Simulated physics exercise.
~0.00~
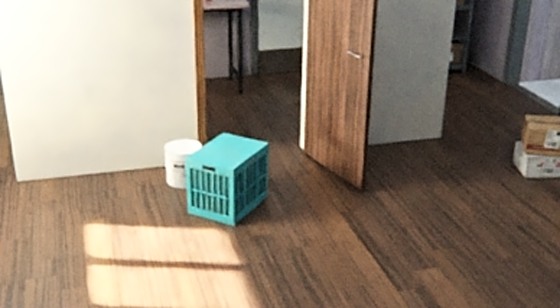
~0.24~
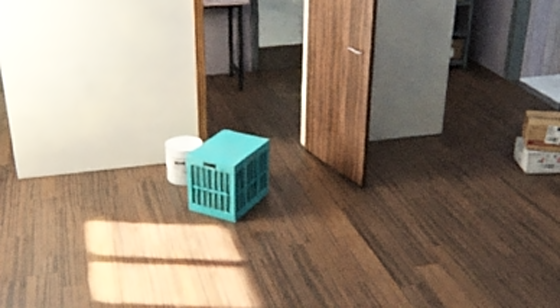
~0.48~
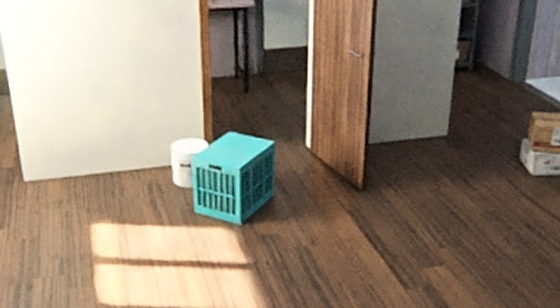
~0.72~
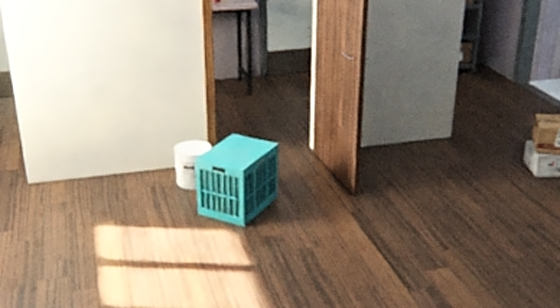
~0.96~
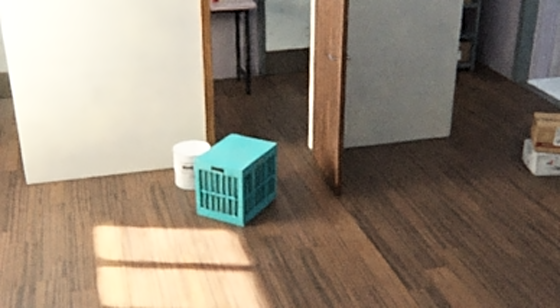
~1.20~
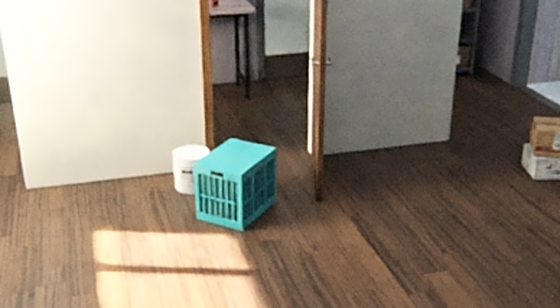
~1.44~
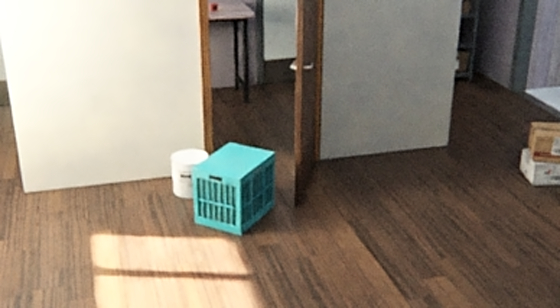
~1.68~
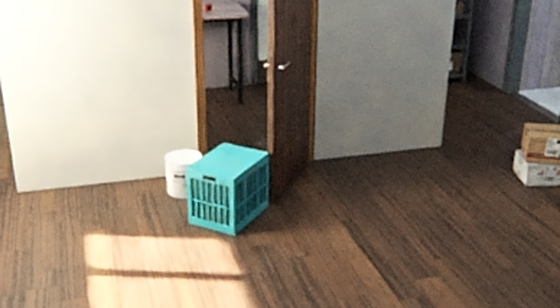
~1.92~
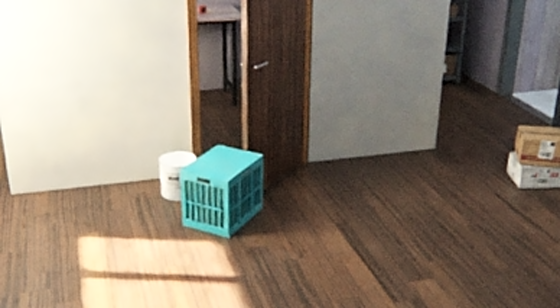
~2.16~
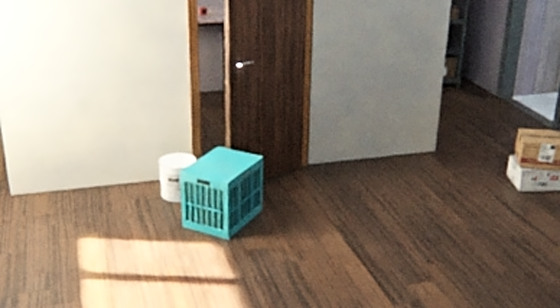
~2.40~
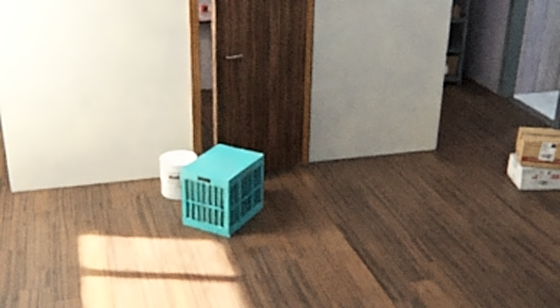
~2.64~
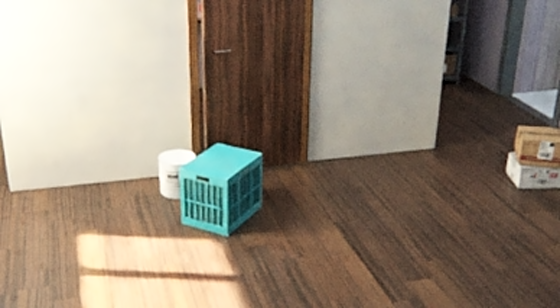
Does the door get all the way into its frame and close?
Yes, the door swings past the crate and pail and ends up shut in its frame.
